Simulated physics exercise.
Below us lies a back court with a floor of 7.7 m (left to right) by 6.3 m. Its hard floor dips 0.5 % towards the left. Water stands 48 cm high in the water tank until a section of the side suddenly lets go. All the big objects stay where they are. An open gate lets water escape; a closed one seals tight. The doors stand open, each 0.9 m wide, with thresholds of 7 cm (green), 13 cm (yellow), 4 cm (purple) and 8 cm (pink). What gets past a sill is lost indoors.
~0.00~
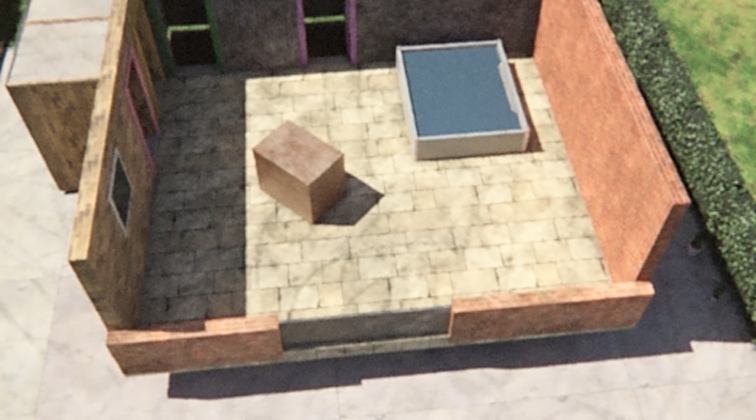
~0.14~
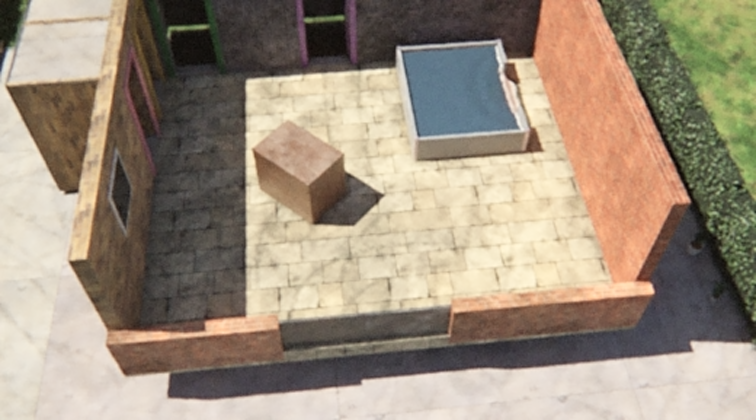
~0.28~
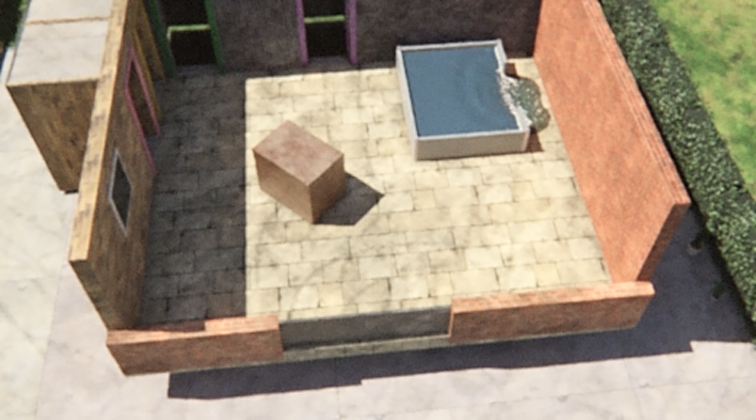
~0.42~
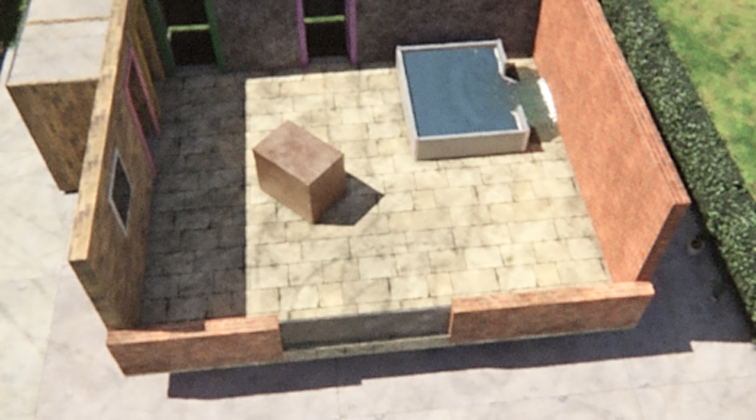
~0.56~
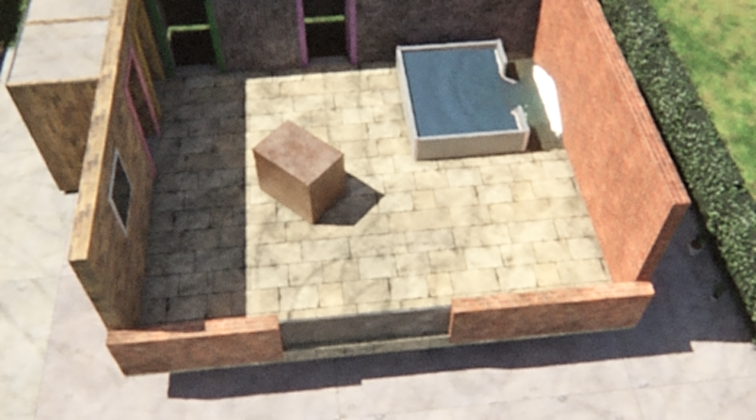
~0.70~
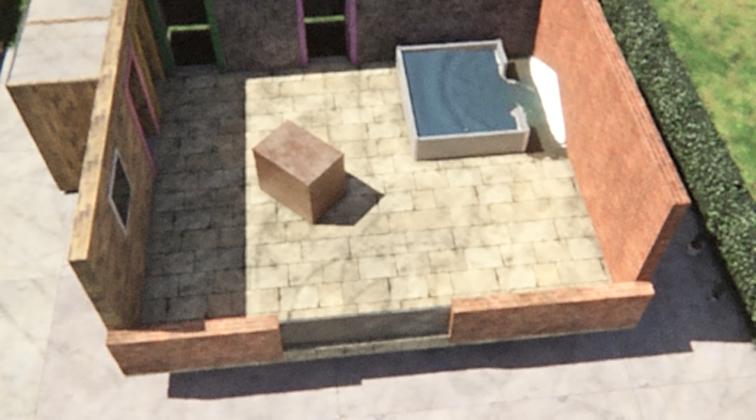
A back court with a pale stone-paved floor is seen from above by a camera that stays still. A brown block stands near the middle, a blue water tank with pale sides sits at the back right, reddish brick walls line the right and front, and a green hedge runs outside. The tank's right side breaks open, and water pours through the gap, spreads to the right-hand wall and runs along its foot.
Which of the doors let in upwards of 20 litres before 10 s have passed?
The water let in: At the green door it stays under the limit; at the yellow door it keeps below the limit; at the purple door it does not reach the limit; at the pink door it keeps below the limit.
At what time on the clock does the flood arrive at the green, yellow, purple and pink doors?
Green 3.6 s, yellow 4.0 s, purple 2.4 s, pink 5.0 s.
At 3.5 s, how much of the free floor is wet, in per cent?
Near 35 per cent is wet.
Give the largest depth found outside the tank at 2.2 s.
Roughly 39 cm.
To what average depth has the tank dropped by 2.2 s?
Roughly 29 cm on average.
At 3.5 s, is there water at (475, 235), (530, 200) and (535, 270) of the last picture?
In turn: Under water, wet, flooded.
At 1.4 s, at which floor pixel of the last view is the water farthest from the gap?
Near (578, 202).
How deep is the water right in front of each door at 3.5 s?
Depths in cm: Green 1, yellow 0, purple 4, pink 0.
After 1.4 s water covers 5 % of the floor and is deepest (40 cm) near (543, 104); green door not reached, yellow door not reached, purple door not reached, pink door not reached.
After 2.2 s water covers 15 % of the floor and is deepest (39 cm) near (527, 56); green door not reached, yellow door not reached, purple door not reached, pink door not reached.
After 3.5 s water covers 35 % of the floor and is deepest (27 cm) near (503, 64); green door not reached, yellow door not reached, purple door 4 cm at the sill, 0 L in, pink door not reached.
After 6.0 s water covers 60 % of the floor and is deepest (18 cm) near (515, 100); green door 3 cm at the sill, 0 L in, yellow door 7 cm at the sill, 0 L in, purple door 2 cm at the sill, 1 L in, pink door 5 cm at the sill, 0 L in.
After 10.0 s water covers 85 % of the floor and is deepest (14 cm) near (541, 97); green door 4 cm at the sill, 0 L in, yellow door 5 cm at the sill, 0 L in, purple door 2 cm at the sill, 1 L in, pink door 4 cm at the sill, 0 L in.
